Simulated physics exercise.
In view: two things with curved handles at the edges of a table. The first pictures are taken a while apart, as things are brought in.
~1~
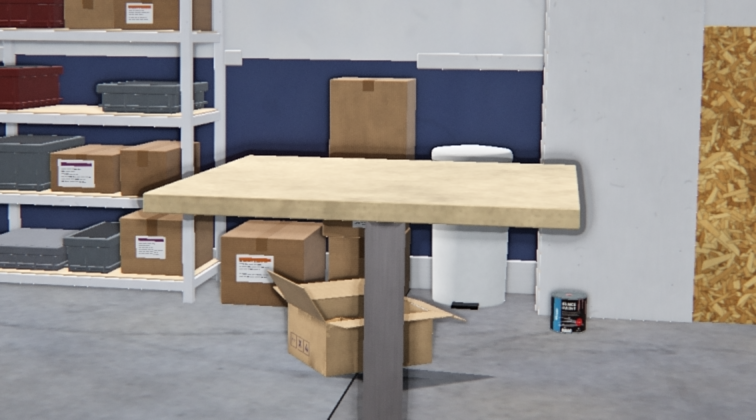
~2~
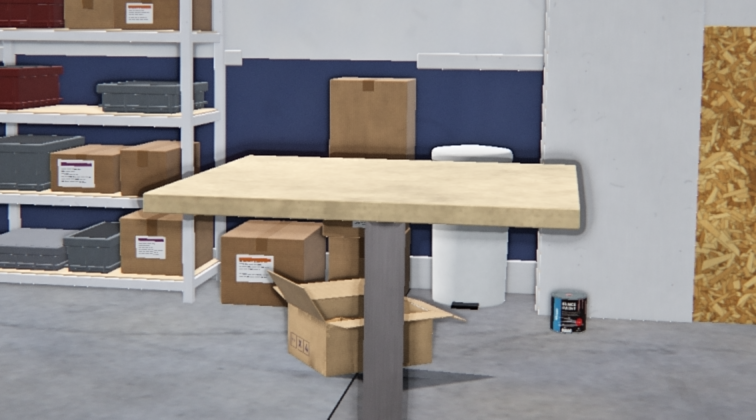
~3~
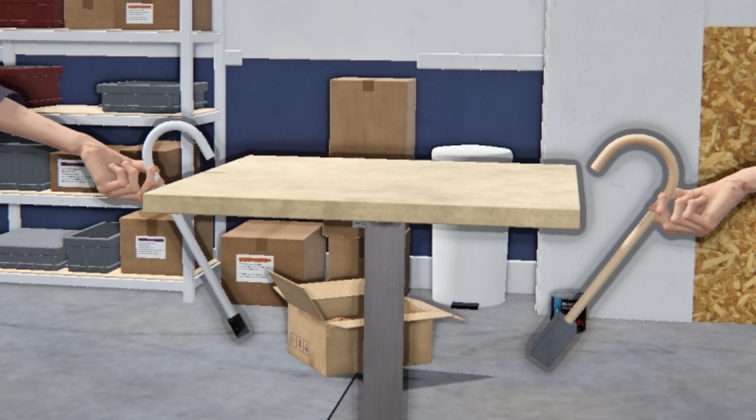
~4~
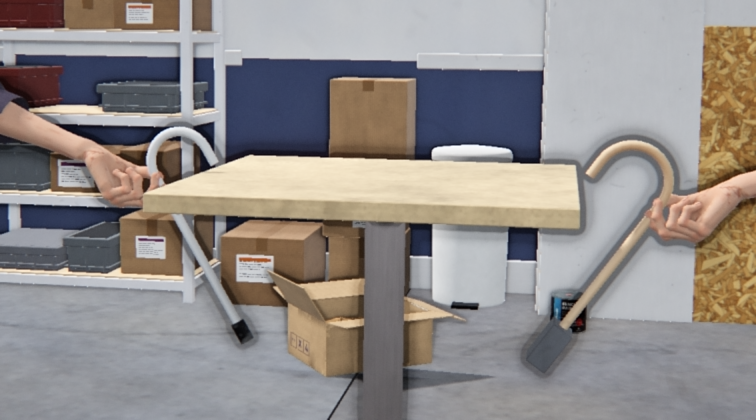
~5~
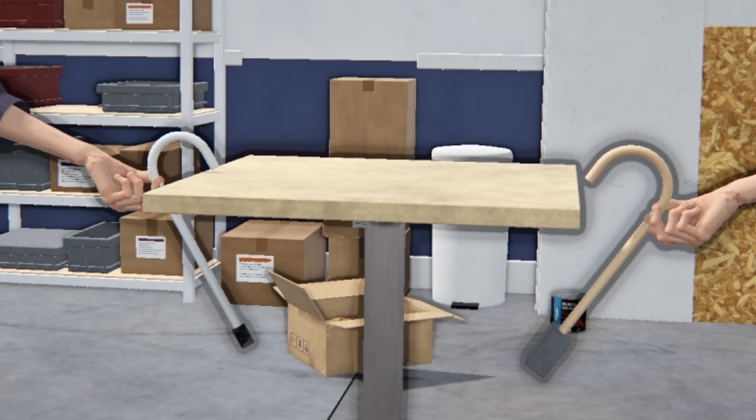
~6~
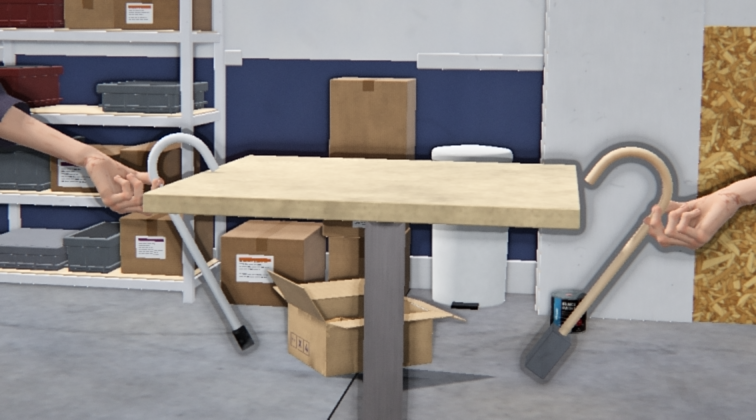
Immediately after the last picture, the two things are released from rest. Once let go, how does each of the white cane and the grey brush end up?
The white cane stays hooked; the grey brush falls off.
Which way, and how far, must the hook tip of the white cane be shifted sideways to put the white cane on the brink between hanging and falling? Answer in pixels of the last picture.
Looks like close to 12 pixels, moving left.
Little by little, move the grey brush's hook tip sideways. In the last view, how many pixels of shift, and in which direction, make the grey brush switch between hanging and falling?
Shift: Approx. 12 px, direction left.
Then, 0.36 s on from there, white cane at rest near (217, 237); grey brush at the bottom.
In the end, the white cane remains in place, near (218, 237); the grey brush drops past the edge.
